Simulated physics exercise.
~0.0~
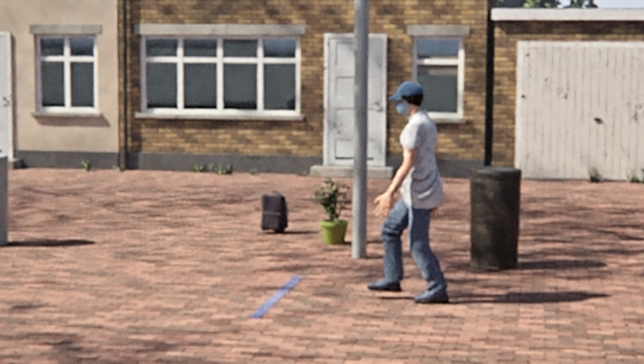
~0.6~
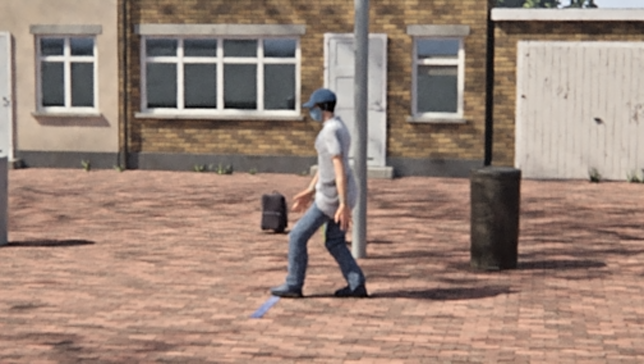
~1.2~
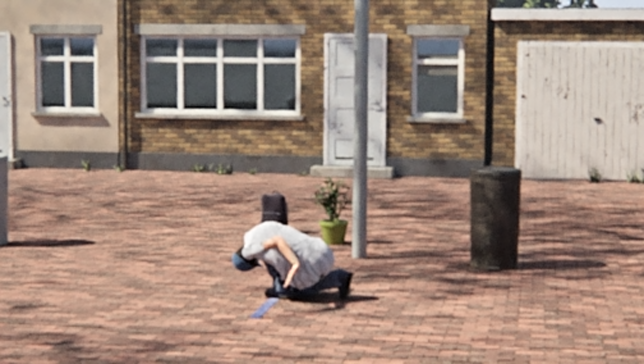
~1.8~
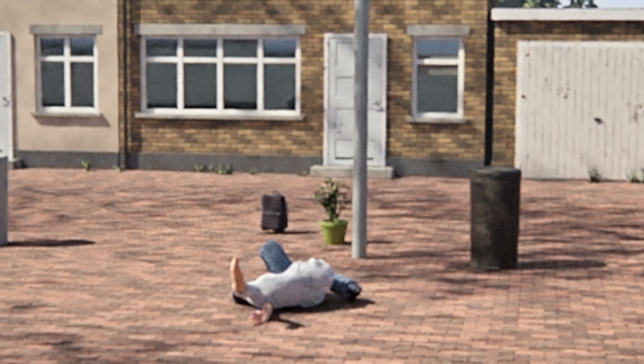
Brick-paved yard, person in blue cap and face mask walking left to a blue strip, crouching forward, then collapsing and lying down.
